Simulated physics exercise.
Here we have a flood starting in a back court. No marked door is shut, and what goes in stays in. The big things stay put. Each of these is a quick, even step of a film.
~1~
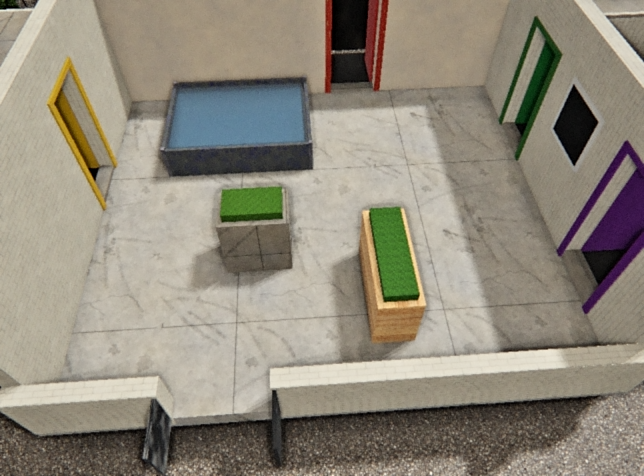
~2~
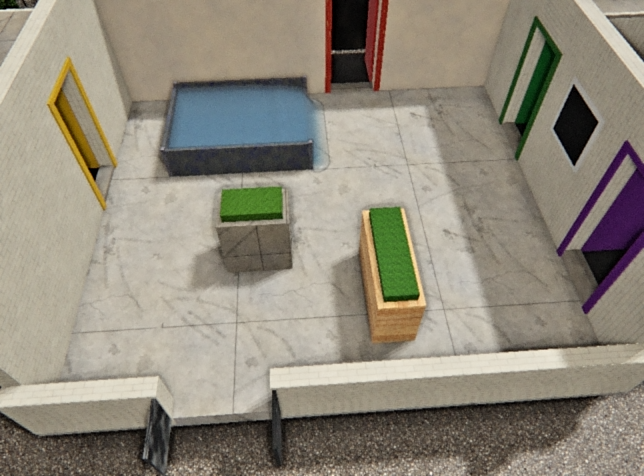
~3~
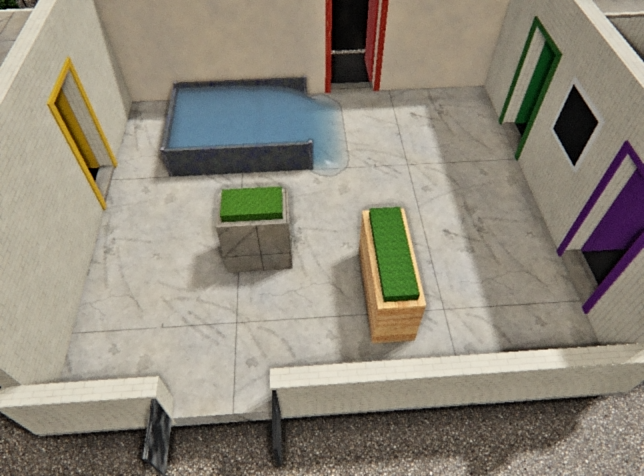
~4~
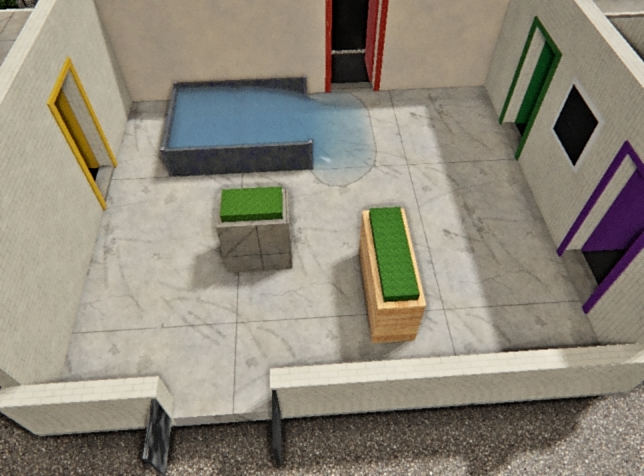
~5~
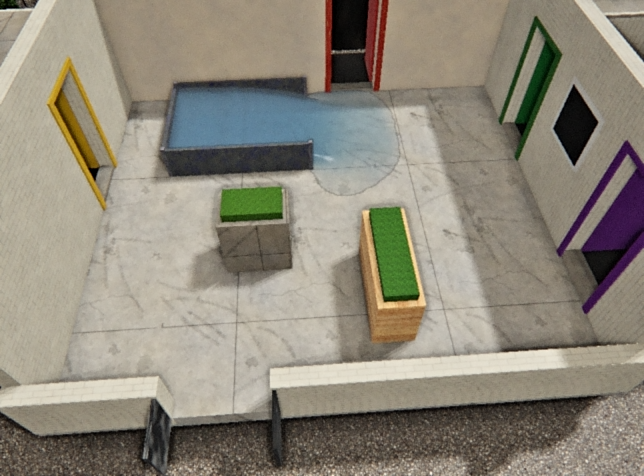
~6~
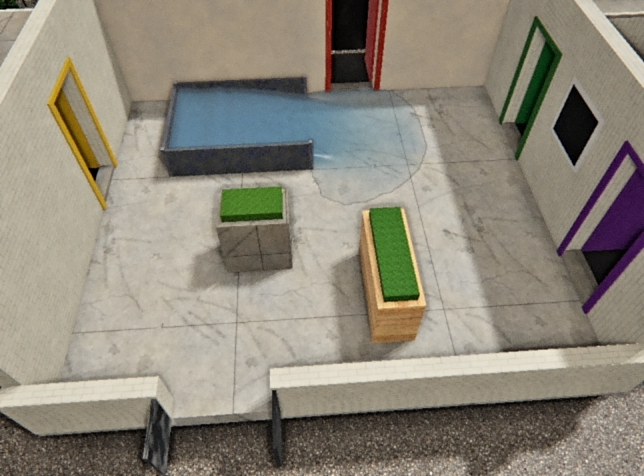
To begin with, blue water sits still inside a low, dark-walled tank at the back left of a walled court. Then the tank's right side is open, and water slips out through it onto the pale floor. The thin, rounded sheet spreads steadily rightward and forward, passing in front of the red doorway.
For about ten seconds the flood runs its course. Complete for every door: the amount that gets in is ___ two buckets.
Red door: More than; purple door: At most; yellow door: At most; green door: More than.
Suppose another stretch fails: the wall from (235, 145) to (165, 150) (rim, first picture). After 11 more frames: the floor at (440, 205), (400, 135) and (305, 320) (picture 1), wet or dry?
Going in your order, I'd say still bare, then still bare, then still bare.
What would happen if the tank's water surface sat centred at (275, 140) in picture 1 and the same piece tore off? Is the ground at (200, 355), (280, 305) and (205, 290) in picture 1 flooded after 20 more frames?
First spot bare, second bare, third bare.
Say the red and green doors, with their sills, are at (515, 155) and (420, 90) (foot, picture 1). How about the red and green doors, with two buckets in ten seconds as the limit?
What happens next: The red one overflows, and the green one overflows.
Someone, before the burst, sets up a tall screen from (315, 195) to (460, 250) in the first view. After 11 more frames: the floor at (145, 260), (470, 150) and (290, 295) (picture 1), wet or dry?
Taking the points in the order given, they are high and dry, inundated and high and dry.
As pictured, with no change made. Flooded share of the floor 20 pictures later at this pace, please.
My estimate is close to 40 per cent.
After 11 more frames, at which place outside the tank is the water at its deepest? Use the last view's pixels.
My pick is (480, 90).
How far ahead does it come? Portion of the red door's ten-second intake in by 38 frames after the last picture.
Estimate: Some 100 per cent.
A moment on, water covers 30 % of the floor; the red door under two buckets in, the purple door not reached, the yellow door not reached, the green door wet at the sill, nothing in.
Next, water covers 35 % of the floor; the red door over two buckets in, the purple door not reached, the yellow door not reached, the green door over two buckets in.
Then, water covers 40 % of the floor; the red door over two buckets in, the purple door wet at the sill, nothing in, the yellow door not reached, the green door far over two buckets in.
Later, water covers 50 % of the floor; the red door over two buckets in, the purple door wet at the sill, nothing in, the yellow door not reached, the green door far over two buckets in.
In the end, water covers 75 % of the floor; the red door over two buckets in, the purple door wet at the sill, nothing in, the yellow door not reached, the green door far over two buckets in.
